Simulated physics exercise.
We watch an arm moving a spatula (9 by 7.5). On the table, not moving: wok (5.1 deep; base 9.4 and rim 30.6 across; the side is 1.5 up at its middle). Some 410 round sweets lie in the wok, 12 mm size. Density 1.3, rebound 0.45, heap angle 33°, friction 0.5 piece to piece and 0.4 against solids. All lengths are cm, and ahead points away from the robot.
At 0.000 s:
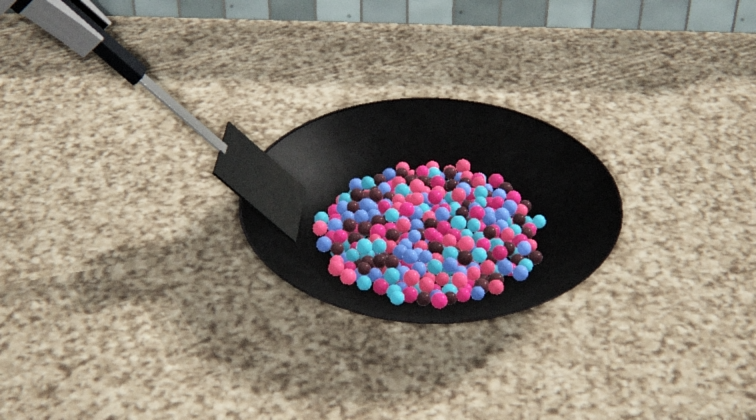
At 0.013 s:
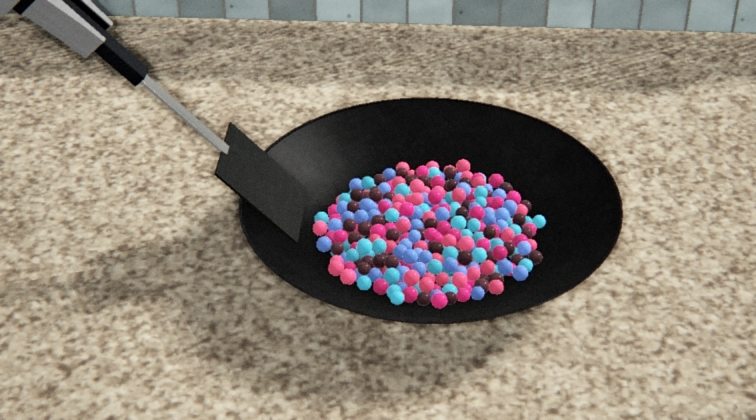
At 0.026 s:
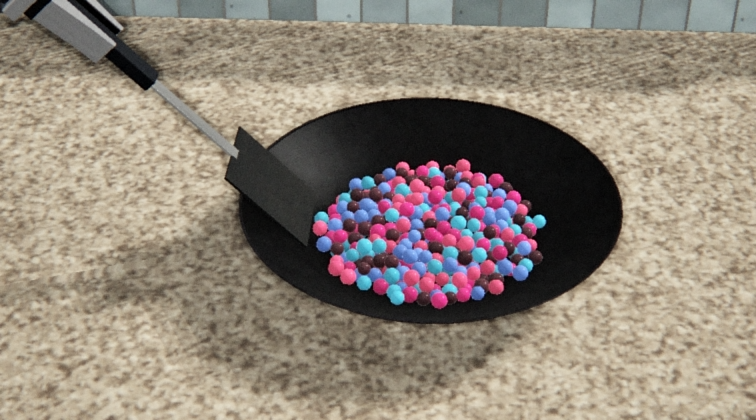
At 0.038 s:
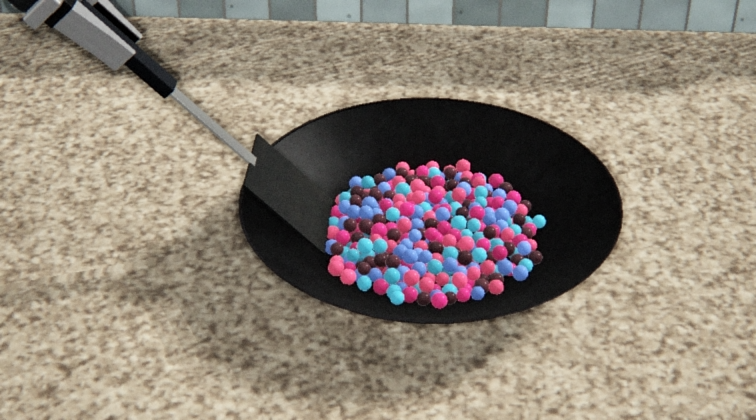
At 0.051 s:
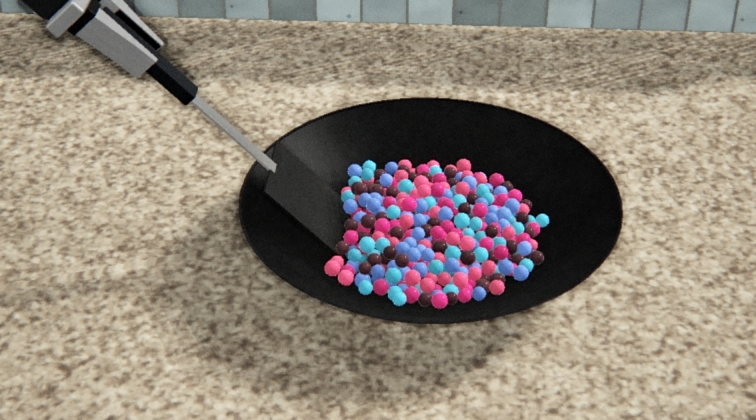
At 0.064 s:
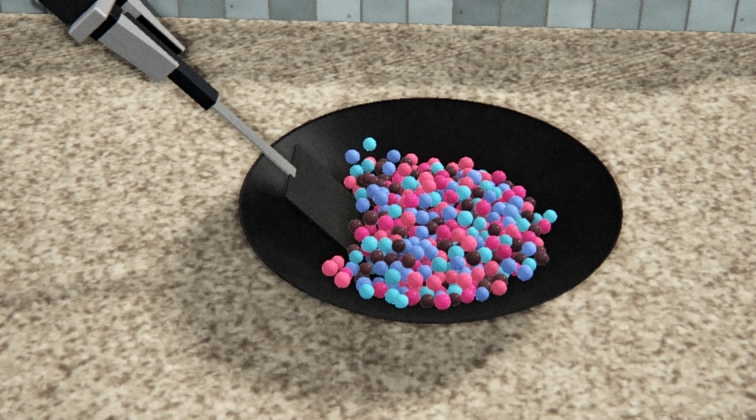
Pink, blue, turquoise and dark brown balls bunching rightward in a black wok as an arm pushes a spatula in from the left.
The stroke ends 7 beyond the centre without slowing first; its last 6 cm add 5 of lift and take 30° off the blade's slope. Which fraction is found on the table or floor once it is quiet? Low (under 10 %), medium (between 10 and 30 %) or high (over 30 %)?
On the table or floor the share is medium, between 10 and 30 %.
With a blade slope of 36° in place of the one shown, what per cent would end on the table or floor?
Then about 15 per cent.
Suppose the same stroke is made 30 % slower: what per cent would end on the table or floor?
In that case some 10 per cent.
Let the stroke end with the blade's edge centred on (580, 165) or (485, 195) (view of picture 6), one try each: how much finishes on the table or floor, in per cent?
Some 40 and 10 per cent.
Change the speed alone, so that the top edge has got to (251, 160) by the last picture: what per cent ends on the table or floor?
Some 0 per cent.
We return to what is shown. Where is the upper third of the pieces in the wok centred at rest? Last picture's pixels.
At about (533, 224).
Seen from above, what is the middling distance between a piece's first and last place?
Some 5 cm.
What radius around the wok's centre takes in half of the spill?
Some 48 cm.
By 0.10 s, sloping 47°, highest piece 6 above the table; 414 in the wok.
By 0.13 s, sloping 39°, highest piece 8 above the table; 413 in the wok, 1 on the blade or in flight.
By 0.34 s, sloping 17°, highest piece 15 above the table; 335 in the wok, 31 on the table or floor, 48 on the blade or in flight.
By 1.39 s, sloping 17°, highest piece 4 above the table; 334 in the wok, 80 on the table or floor.
Final count, 334 in the wok, 80 on the table or floor. That is 19 % on the table or floor.
